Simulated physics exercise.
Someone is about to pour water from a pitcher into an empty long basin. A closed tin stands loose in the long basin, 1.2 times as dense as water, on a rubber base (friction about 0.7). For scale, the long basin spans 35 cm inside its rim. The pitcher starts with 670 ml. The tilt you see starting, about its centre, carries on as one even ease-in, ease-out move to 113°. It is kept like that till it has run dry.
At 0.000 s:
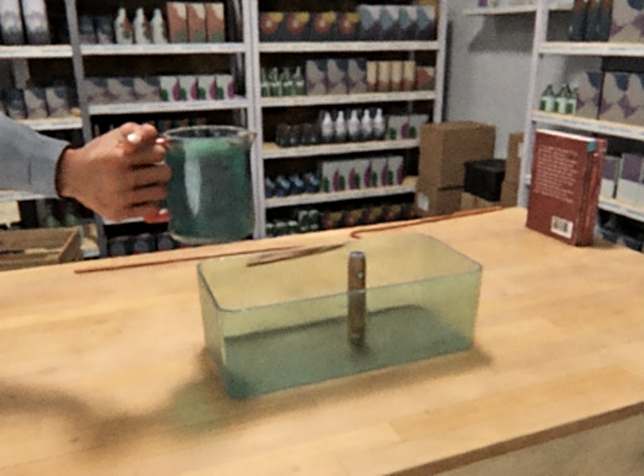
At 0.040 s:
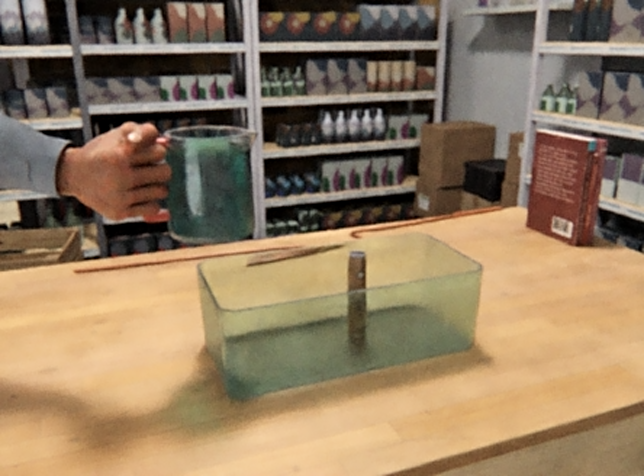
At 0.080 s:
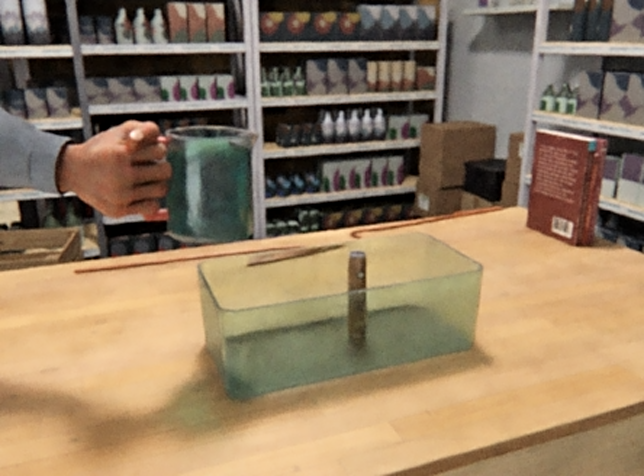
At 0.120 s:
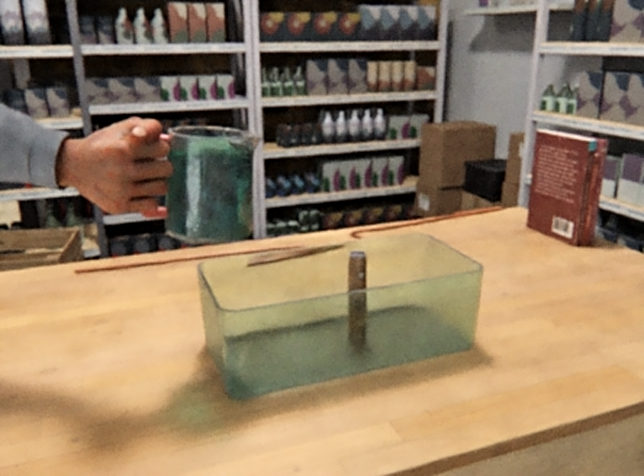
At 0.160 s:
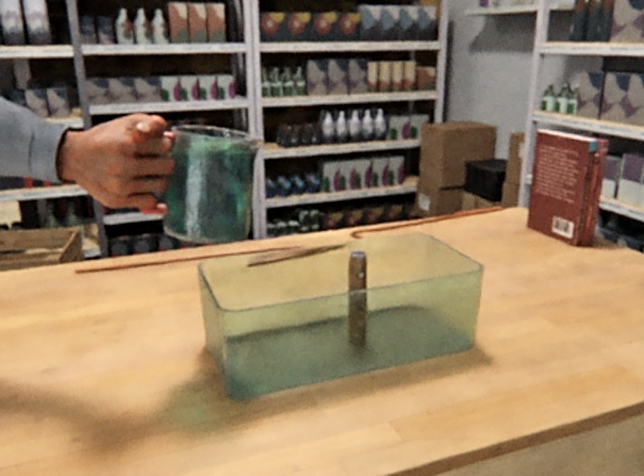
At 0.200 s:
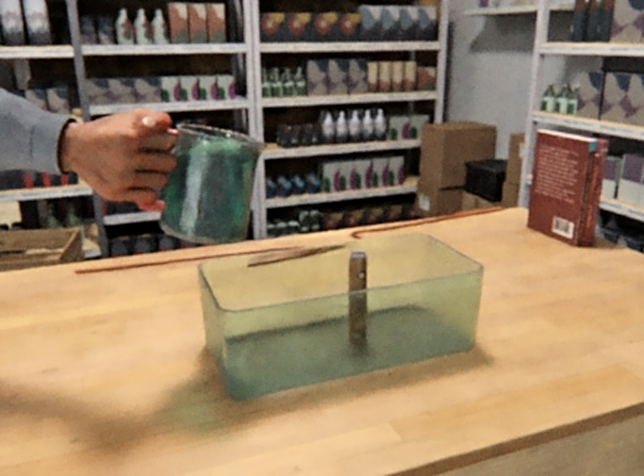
In this clip, a hand at the left holds a clear pitcher of green liquid above a wooden counter, beside a translucent basin with a slim upright tin inside, and then gradually tilts the pitcher slightly to the right.
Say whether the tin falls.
The tin keeps standing.
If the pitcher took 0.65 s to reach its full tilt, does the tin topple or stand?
Then it remains upright.
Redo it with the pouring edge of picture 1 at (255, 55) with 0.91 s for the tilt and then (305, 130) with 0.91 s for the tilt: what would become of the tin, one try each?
First it topples; then it topples.
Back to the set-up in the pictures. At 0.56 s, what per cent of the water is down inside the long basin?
About 4 per cent.
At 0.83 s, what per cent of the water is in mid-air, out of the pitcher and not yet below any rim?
About 18 per cent.
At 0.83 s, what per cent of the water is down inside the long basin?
Near 60 in a hundred.
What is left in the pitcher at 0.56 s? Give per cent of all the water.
Near 78 in a hundred.
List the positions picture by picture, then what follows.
In the first picture, it leans 0°; its right rim is at (256, 131); the water meets the walls at (167, 150) and (245, 145); the long basin's rim runs from (207, 287) to (452, 250); the tin's top is at (357, 258).
In the second picture, it leans 1°; its right rim is at (257, 132); the water meets the walls at (168, 150) and (245, 146).
In the third picture, it leans 2°; its right rim is at (258, 133); the water meets the walls at (168, 150) and (246, 146).
In the fourth picture, it leans 5°; its right rim is at (261, 136); the water meets the walls at (170, 150) and (248, 146).
In the fifth picture, it leans 8°; its right rim is at (264, 139); the water meets the walls at (171, 152) and (252, 146).
In the sixth picture, it leans 13°; its right rim is at (267, 144); the water meets the walls at (174, 154) and (256, 147).
After 0.56 s the tilt is 77° and 79 per cent is still to pour; the tin stands where it began.
After 0.83 s the tilt is 111° and 22 per cent is still to pour; the tin stands where it began.
After 1.11 s the tilt is 113° and 1 per cent is still to pour; the tin stands where it began.
After 1.41 s the tilt is 113° and 0 per cent is still to pour; the tin stands where it began.
In the end the tin stands where it began.
